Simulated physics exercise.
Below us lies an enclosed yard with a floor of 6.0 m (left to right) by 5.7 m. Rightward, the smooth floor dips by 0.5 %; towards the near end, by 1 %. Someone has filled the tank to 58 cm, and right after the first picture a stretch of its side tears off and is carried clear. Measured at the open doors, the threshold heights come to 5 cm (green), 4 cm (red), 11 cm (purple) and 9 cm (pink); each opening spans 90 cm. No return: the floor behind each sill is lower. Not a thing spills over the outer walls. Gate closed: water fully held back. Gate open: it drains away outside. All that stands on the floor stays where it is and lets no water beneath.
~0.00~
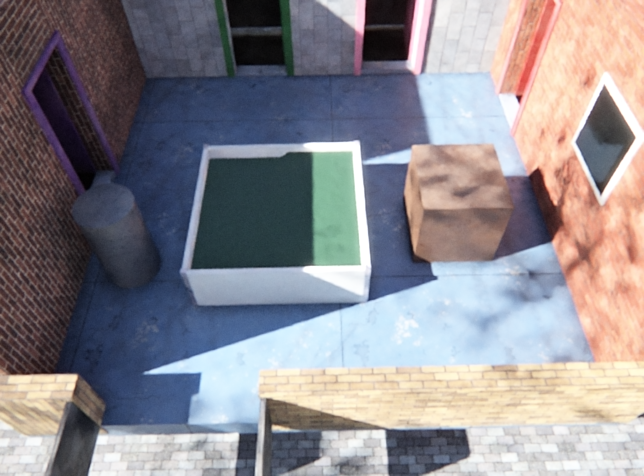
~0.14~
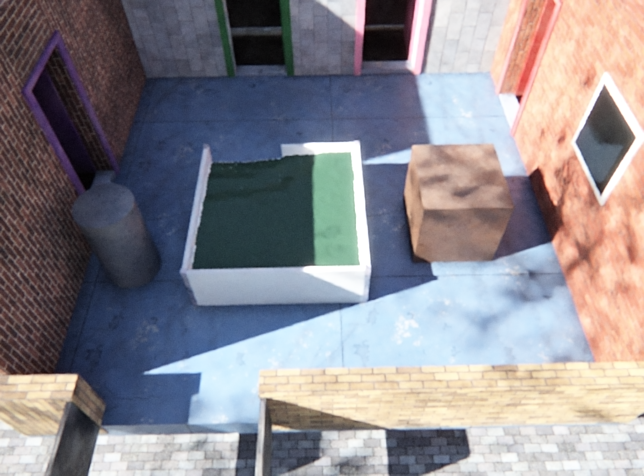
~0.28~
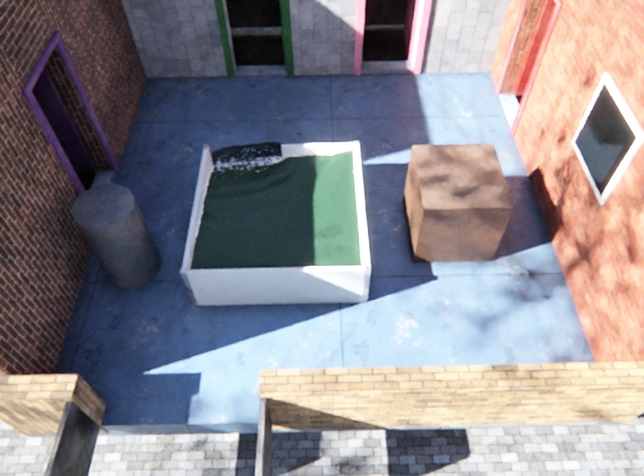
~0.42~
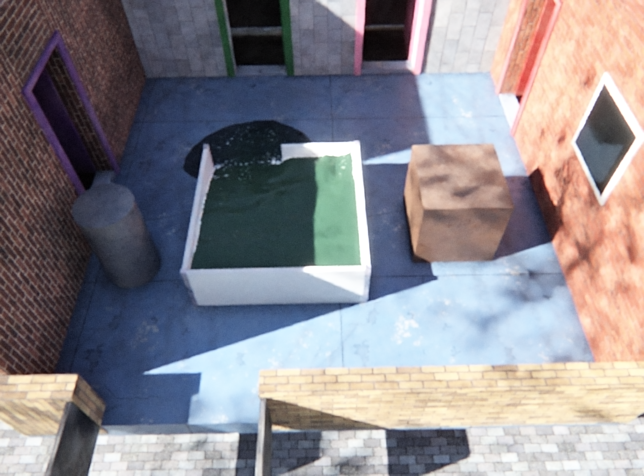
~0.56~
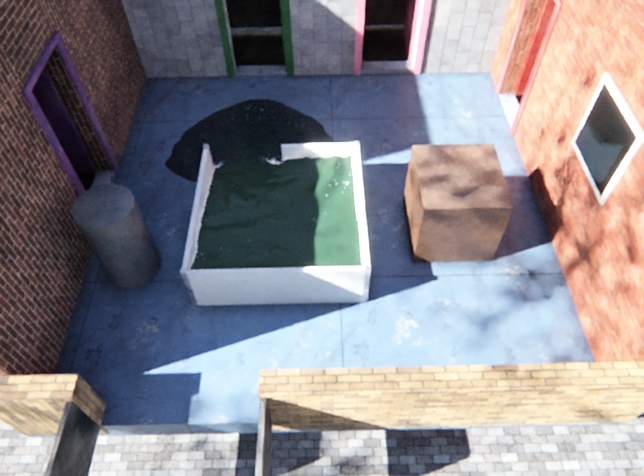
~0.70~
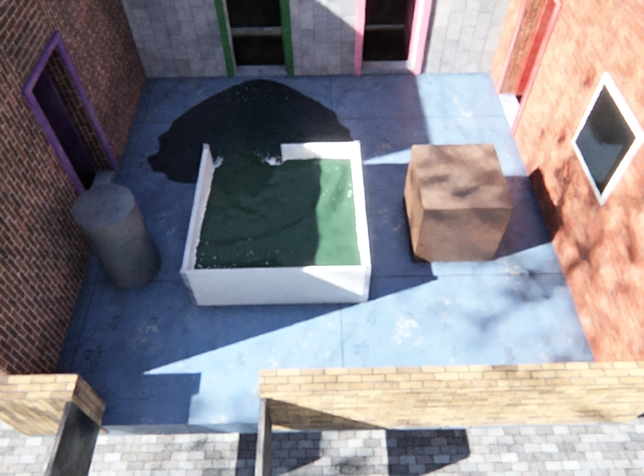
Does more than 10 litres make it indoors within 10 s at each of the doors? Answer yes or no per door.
Green door, yes; red door, yes; purple door, no; pink door, no.
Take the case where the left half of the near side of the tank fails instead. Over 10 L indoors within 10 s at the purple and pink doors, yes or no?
Lab note: Vs limit, purple door inside limit; pink door inside limit.
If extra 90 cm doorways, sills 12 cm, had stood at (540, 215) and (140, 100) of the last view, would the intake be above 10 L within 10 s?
In the order given, lower then higher.
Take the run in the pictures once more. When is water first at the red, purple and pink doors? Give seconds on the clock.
Door times: Red 3.0 s / purple 2.4 s / pink 1.6 s.
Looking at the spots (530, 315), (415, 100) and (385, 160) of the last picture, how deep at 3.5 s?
Around 0 cm, 4 cm and 0 cm, in the order given.
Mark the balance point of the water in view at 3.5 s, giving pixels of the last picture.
Roughly (266, 170).
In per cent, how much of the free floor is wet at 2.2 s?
I'd guess around 30 %.
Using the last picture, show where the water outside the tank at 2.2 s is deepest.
Around (146, 81).
After 1.4 s water covers 25 % of the floor and is deepest (34 cm) near (241, 178); green door 11 cm at the sill, 42 L in, red door not reached, purple door not reached, pink door not reached.
After 2.2 s water covers 30 % of the floor and is deepest (32 cm) near (146, 81); green door 17 cm at the sill, 131 L in, red door not reached, purple door not reached, pink door 8 cm at the sill, 0 L in.
After 3.5 s water covers 40 % of the floor and is deepest (20 cm) near (241, 178); green door 18 cm at the sill, 250 L in, red door 10 cm at the sill, 2 L in, purple door 5 cm at the sill, 0 L in, pink door 6 cm at the sill, 0 L in.
After 6.0 s water covers 65 % of the floor and is deepest (13 cm) near (241, 178); green door 12 cm at the sill, 375 L in, red door 10 cm at the sill, 38 L in, purple door 5 cm at the sill, 0 L in, pink door 5 cm at the sill, 0 L in.
After 10.0 s water covers 85 % of the floor and is deepest (10 cm) near (590, 392); green door 6 cm at the sill, 423 L in, red door 7 cm at the sill, 87 L in, purple door 5 cm at the sill, 0 L in, pink door 3 cm at the sill, 0 L in.
